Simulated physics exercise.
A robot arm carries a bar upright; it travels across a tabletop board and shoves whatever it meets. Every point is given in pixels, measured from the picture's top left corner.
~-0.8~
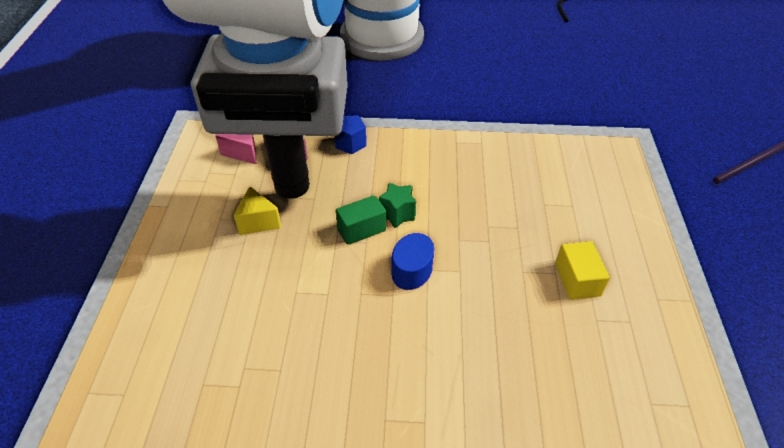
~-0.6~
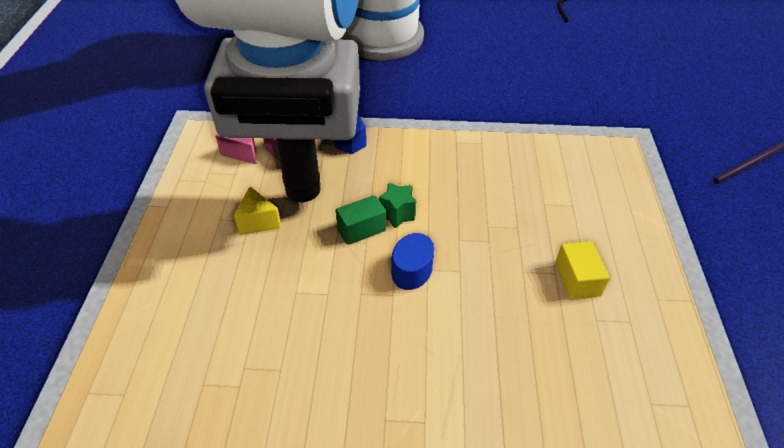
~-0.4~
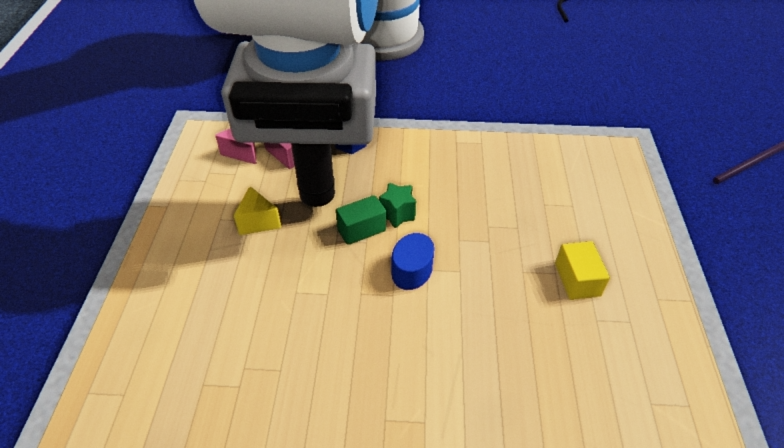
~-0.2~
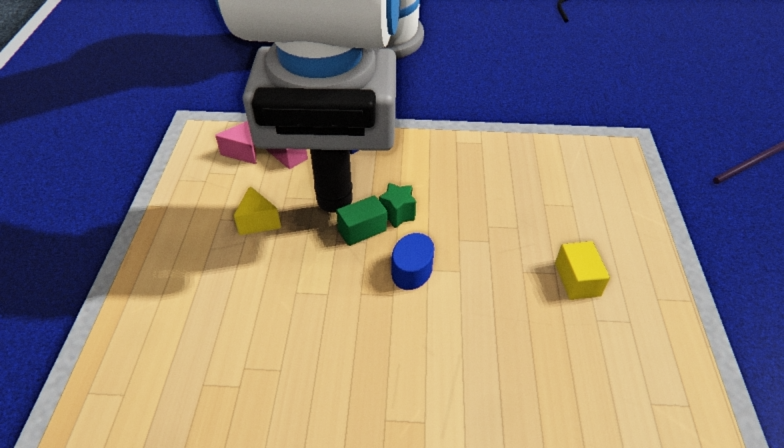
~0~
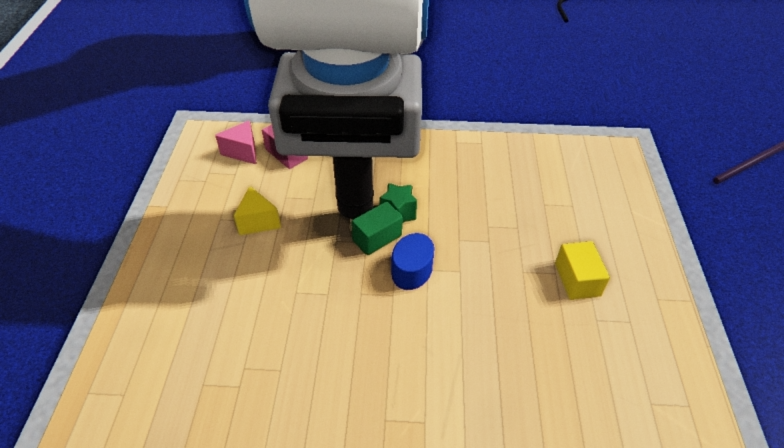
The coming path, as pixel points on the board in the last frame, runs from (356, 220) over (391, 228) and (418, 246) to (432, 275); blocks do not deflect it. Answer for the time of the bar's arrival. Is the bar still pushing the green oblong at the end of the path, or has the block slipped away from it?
When the path ends, it will sit ahead of the bar.
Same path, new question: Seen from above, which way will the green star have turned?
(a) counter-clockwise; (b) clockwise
Answer: A.
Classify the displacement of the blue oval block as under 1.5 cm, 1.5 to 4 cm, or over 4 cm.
Its displacement is above 4 cm.
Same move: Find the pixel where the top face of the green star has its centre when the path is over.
The point I'd pick in the picture is (425, 194).
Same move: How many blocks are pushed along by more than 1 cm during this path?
My forecast: 3 or more.
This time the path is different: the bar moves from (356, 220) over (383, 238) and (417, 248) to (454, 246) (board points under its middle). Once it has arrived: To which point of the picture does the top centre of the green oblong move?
It should be at about (451, 254).
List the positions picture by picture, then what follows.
In the first picture, lower end of the bar (292, 188), tops of blocks, yellow three-sided block (254, 202), green oblong (361, 209), green star (398, 194), blue oval block (413, 251).
In the second picture, bar (303, 191), blocks as before.
In the third picture, bar (317, 195), blocks as before.
In the fourth picture, bar (335, 201), blocks as before.
In the fifth picture, bar (355, 207), yellow three-sided block (254, 202), green oblong (377, 218), green star (399, 194), blue oval block (413, 251).
On the path given first. One third of the way, bar (392, 215); green oblong (409, 230), turned 15° clockwise; green star (419, 192), turned 50° anticlockwise; blue oval block (421, 256), turned 20° clockwise.
Two thirds of the way, bar (419, 234); green oblong (435, 251), turned 25° clockwise; green star (425, 194), turned 80° anticlockwise; blue oval block (437, 281), turned 45° clockwise.
At the end, bar (433, 262); yellow three-sided block not moved; green oblong (450, 282), turned 25° clockwise; green star (425, 194), turned 80° anticlockwise; blue oval block (451, 315), turned 45° clockwise.
